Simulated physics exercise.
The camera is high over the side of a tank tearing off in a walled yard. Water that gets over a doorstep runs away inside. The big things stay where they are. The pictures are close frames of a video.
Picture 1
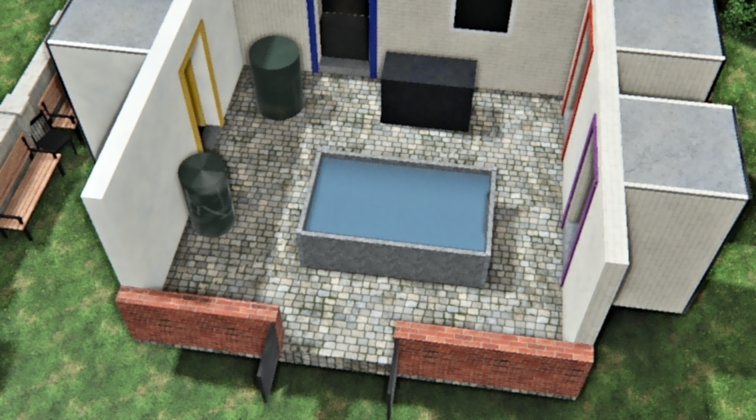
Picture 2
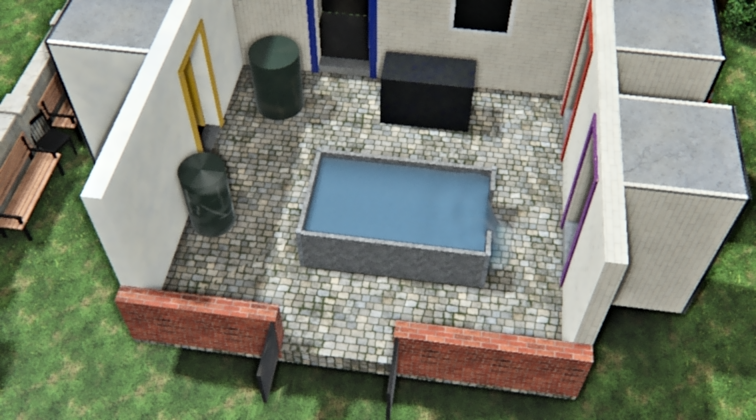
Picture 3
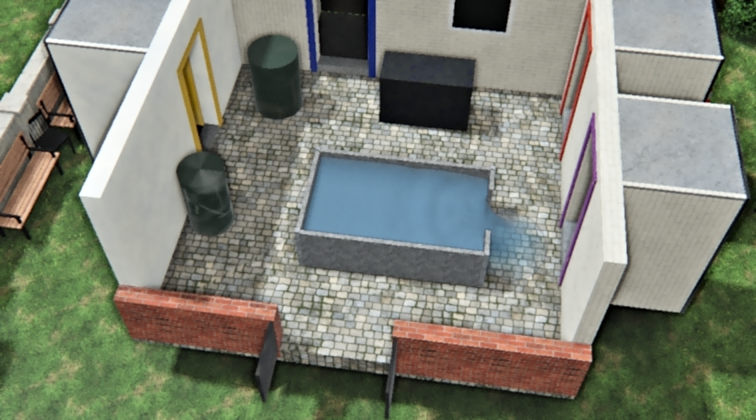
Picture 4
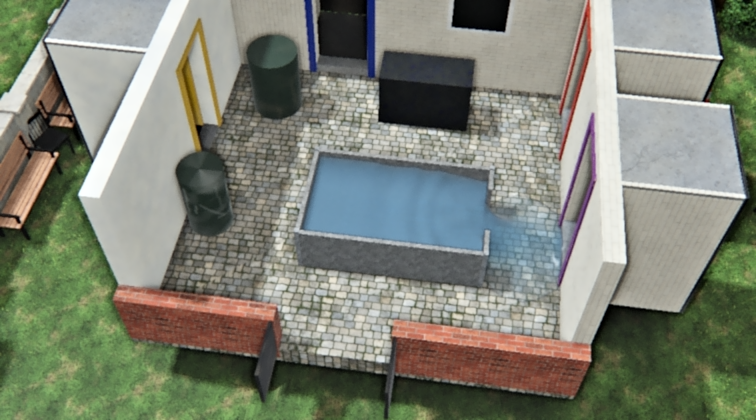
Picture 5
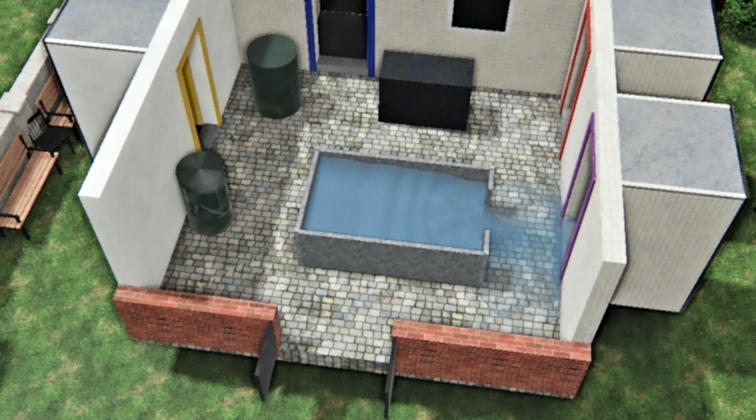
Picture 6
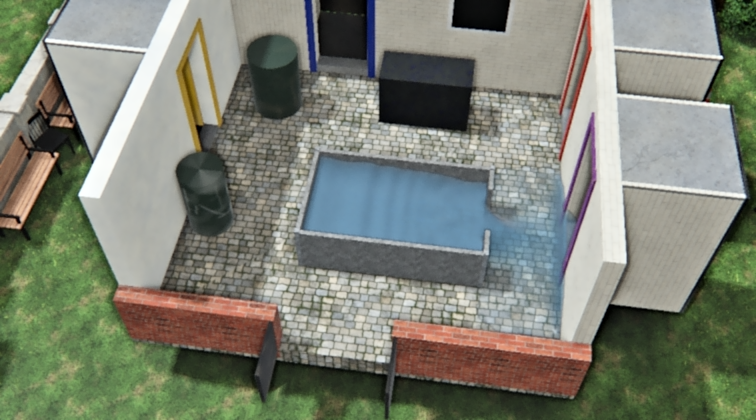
Water pours from a gap in the right side of a stone-walled tank in a paved yard, seen from high above, and spreads over the cobbles to the purple-framed opening in the right wall. Two dark green barrels stand left by a yellow doorframe, a black box behind, and low red brick walls in front. The tank's blue surface ripples and the wet patch widens along the right wall, while the camera barely shifts.
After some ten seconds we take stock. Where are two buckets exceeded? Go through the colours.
In the end: The purple door floods; the yellow door floods; the blue door holds within the limit; the red door holds within the limit.
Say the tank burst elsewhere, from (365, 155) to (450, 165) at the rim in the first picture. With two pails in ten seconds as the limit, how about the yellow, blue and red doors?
Then: The yellow door passes that mark; the blue door floods; the red door floods.
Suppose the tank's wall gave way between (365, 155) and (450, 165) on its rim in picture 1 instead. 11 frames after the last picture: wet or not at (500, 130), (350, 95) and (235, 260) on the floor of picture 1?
One after the other: Wet, wet, clear.
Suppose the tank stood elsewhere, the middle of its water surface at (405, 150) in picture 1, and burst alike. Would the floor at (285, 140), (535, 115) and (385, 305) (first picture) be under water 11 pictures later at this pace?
In that order: Clear, awash, clear.
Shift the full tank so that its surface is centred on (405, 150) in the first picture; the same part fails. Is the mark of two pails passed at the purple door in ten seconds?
One by one: Purple door is under.
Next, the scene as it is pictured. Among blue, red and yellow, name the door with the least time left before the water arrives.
That is the red one.
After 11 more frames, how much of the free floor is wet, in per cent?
Close to 35 %.
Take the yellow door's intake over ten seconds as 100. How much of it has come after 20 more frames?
Some 0 per cent.
A moment on, water covers 20 % of the floor; the purple door over two buckets in, the yellow door not reached, the blue door not reached, the red door wet at the sill, nothing in.
Next, water covers 35 % of the floor; the purple door far over two buckets in, the yellow door not reached, the blue door not reached, the red door wet at the sill, nothing in.
Then, water covers 55 % of the floor; the purple door far over two buckets in, the yellow door not reached, the blue door wet at the sill, nothing in, the red door wet at the sill, nothing in.
Later, water covers 85 % of the floor; the purple door far over two buckets in, the yellow door wet at the sill, nothing in, the blue door wet at the sill, nothing in, the red door wet at the sill, nothing in.
In the end, water covers 95 % of the floor; the purple door far over two buckets in, the yellow door over two buckets in, the blue door wet at the sill, nothing in, the red door wet at the sill, nothing in.
